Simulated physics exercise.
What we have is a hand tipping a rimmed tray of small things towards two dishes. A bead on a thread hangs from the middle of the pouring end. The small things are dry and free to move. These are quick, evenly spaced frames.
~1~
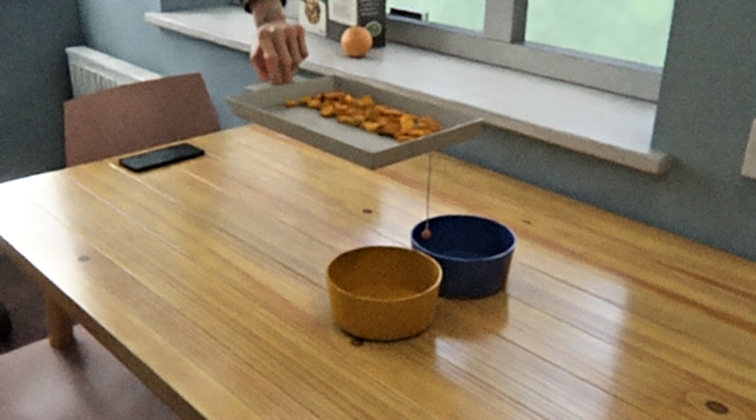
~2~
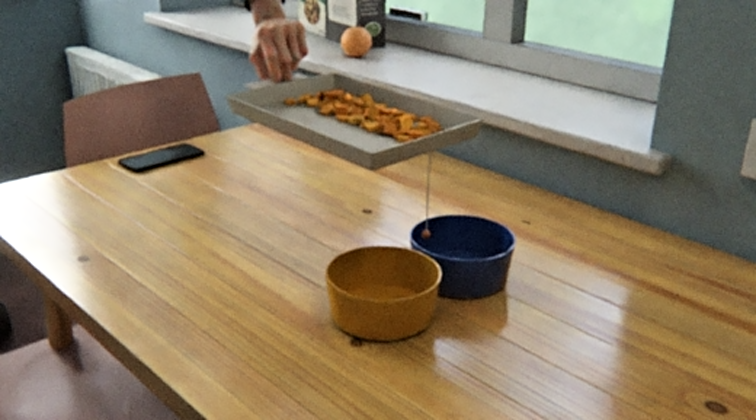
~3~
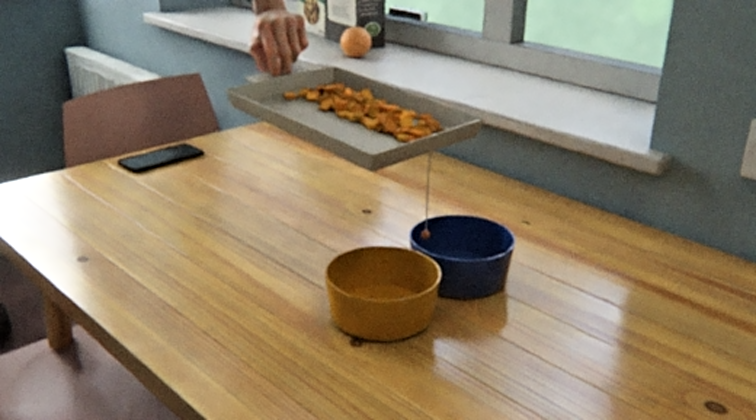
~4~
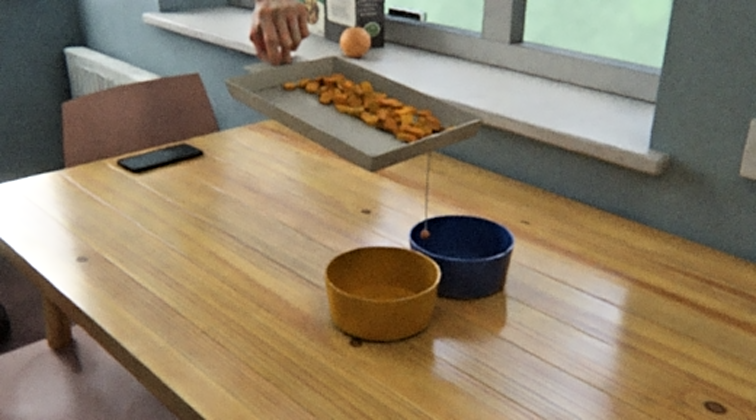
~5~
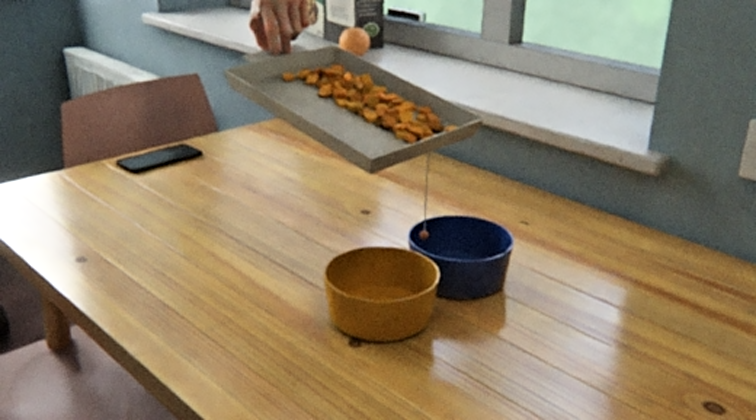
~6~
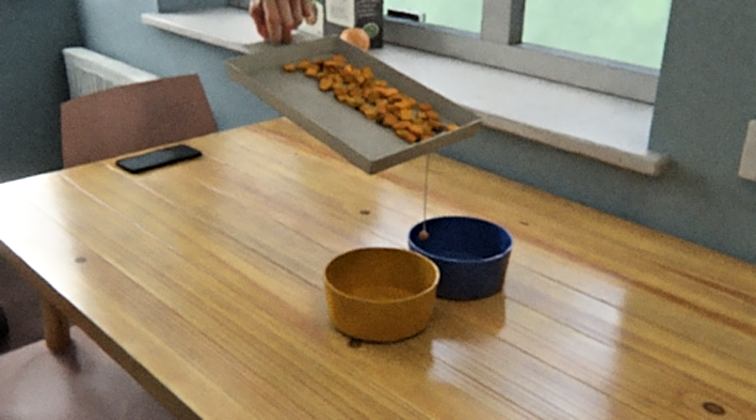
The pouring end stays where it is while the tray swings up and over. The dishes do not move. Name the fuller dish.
Fuller: The left dish.
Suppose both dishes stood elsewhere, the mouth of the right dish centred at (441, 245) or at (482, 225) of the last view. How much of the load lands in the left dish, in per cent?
Near 40 % and 70 %.
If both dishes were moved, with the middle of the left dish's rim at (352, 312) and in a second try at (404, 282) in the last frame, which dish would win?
The first try: The right-hand dish. The second: The left-hand dish.
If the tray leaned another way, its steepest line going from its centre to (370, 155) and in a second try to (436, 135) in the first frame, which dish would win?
The first try: The left dish. The second: The right-hand dish.
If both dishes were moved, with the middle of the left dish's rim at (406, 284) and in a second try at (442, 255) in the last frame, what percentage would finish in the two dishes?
In turn 100 and 50 in a hundred.
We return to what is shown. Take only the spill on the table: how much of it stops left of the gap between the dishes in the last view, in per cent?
Some 0 per cent.
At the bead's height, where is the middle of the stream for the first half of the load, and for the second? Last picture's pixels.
Early half (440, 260), late half (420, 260).
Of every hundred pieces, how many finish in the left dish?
Close to 50 per cent.
Shortly afterwards, tray tipped steeply; all but a few on the tray; a little in the air.
Next, tray tipped right over; the bulk on the tray; a little in the left dish; a little in the right dish; only a few outside both.
Some moments later, tray tipped past a quarter turn; near half in the left dish; a little in the right dish; near a third outside both.
In the end, tray tipped past a quarter turn; near half in the left dish; a little in the right dish; near a third outside both.
